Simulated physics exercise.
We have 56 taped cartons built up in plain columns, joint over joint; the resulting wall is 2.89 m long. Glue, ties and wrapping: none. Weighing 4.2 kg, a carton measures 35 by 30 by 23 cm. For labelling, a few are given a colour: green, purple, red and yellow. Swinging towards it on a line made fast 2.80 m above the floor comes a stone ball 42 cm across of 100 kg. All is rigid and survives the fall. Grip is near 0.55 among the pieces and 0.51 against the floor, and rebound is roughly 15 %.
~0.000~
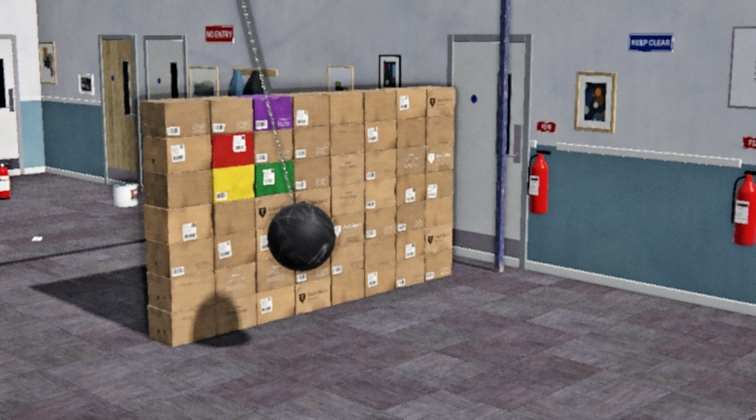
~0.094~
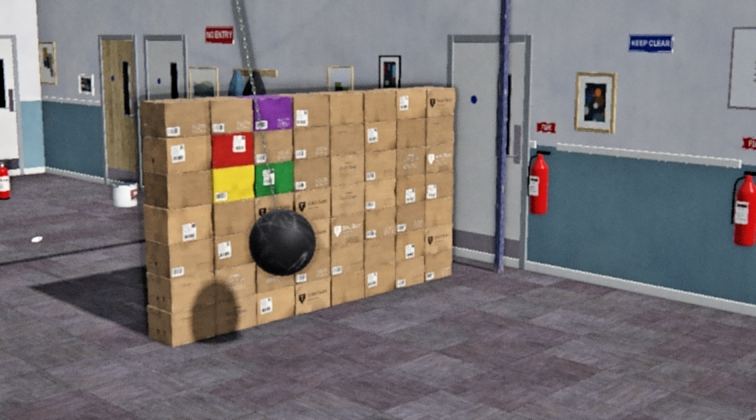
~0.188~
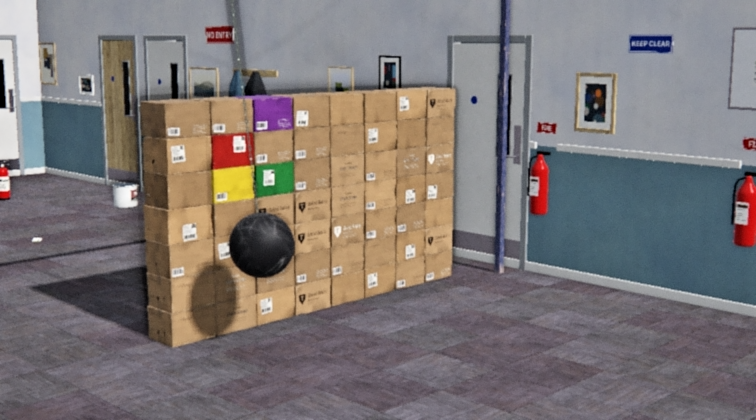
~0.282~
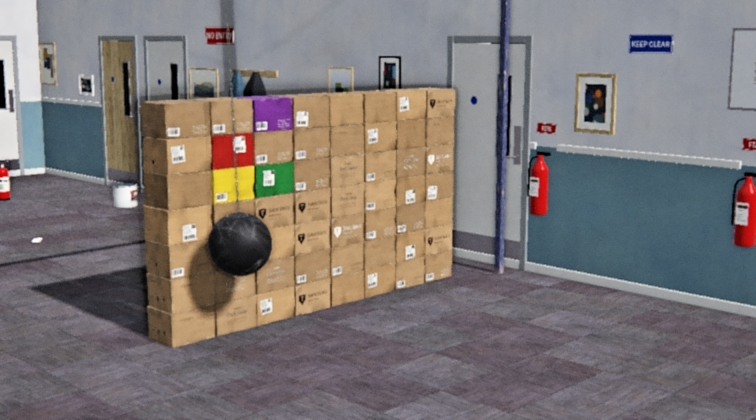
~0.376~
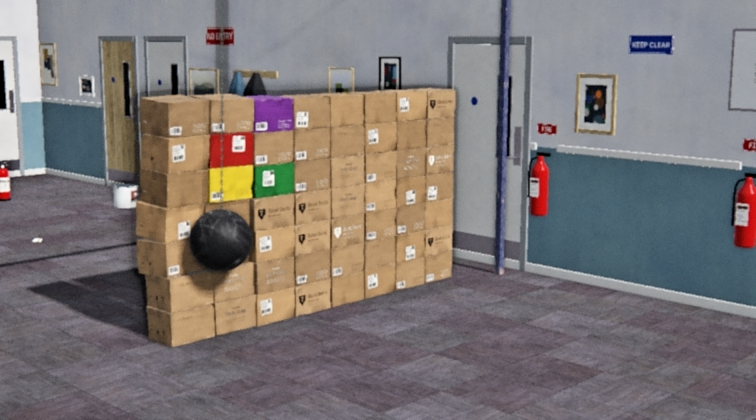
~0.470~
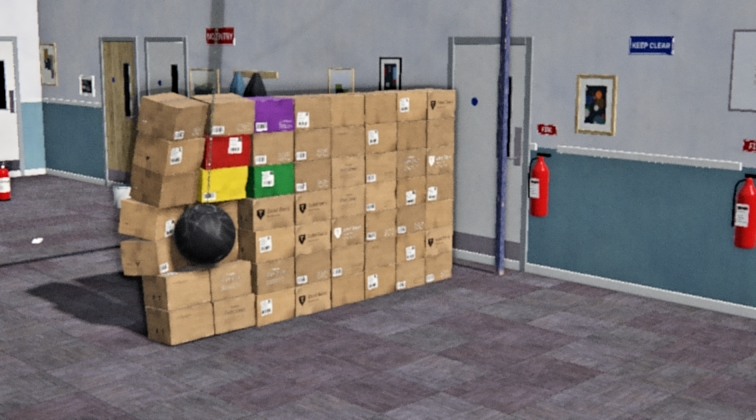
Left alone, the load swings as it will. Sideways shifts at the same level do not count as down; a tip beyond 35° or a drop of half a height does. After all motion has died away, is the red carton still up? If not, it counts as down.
No.
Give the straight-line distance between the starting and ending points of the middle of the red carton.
I'd estimate near 140 cm.
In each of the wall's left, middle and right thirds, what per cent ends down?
I'd put it at 50 % left, 0 % middle and 0 % right.
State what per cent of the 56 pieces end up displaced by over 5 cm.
It comes to 20 percent shifted.
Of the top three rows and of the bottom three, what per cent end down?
Top: 20%, bottom: 10%.
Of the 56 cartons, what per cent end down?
Something near 20 percent.
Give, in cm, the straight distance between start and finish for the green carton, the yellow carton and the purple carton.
The green one ends 0 cm from where it began, the yellow one 70 cm, and the purple one 0 cm.
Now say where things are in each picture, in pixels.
In the first picture (we follow the side turned to the camera), ball (304, 234) line 21° before plumb; red carton (234, 150); green carton (275, 179); purple carton (274, 114); no piece has moved.
Ball (285, 242) line 15° before plumb; red carton (234, 151), in the second picture.
Ball (264, 247) line 9° before plumb; red carton (234, 151), in the third picture.
Ball (242, 249) line 3° before plumb; red carton (234, 151), in the fourth picture.
Ball (222, 248) line 3° past plumb; red carton (232, 150) tipped 4°; yellow carton (232, 184) tipped 3°; steepest lean 5°, the carton at (190, 119); 12 stirred so far, in the fifth picture.
Ball (205, 245) line 7° past plumb; red carton (229, 152) tipped 8°; yellow carton (225, 185) tipped 8°; green carton (275, 181); steepest lean 14°, the carton at (191, 123); 14 stirred so far, in the sixth picture.
Around 0.60 s, line 13° past plumb; none of the 56 cartons down, 17 disturbed; red carton tipped 19°; yellow carton tipped 19°.
Around 0.86 s, line 21° past plumb; 10 of the 56 cartons down; red carton tipped 47°; yellow carton tipped 47°.
Around 1.20 s, line 22° past plumb; 10 of the 56 cartons down; red carton on its side; yellow carton on its side.
Around 1.68 s, line 5° past plumb; 10 of the 56 cartons down; red carton on its side; yellow carton on its side.
Finally (2.5 s), line 22° before plumb; 10 of the 56 cartons down; red carton on its side; yellow carton on its side; purple carton unmoved. Seen by the last camera, middles, red carton near (318, 328), yellow carton near (201, 258).
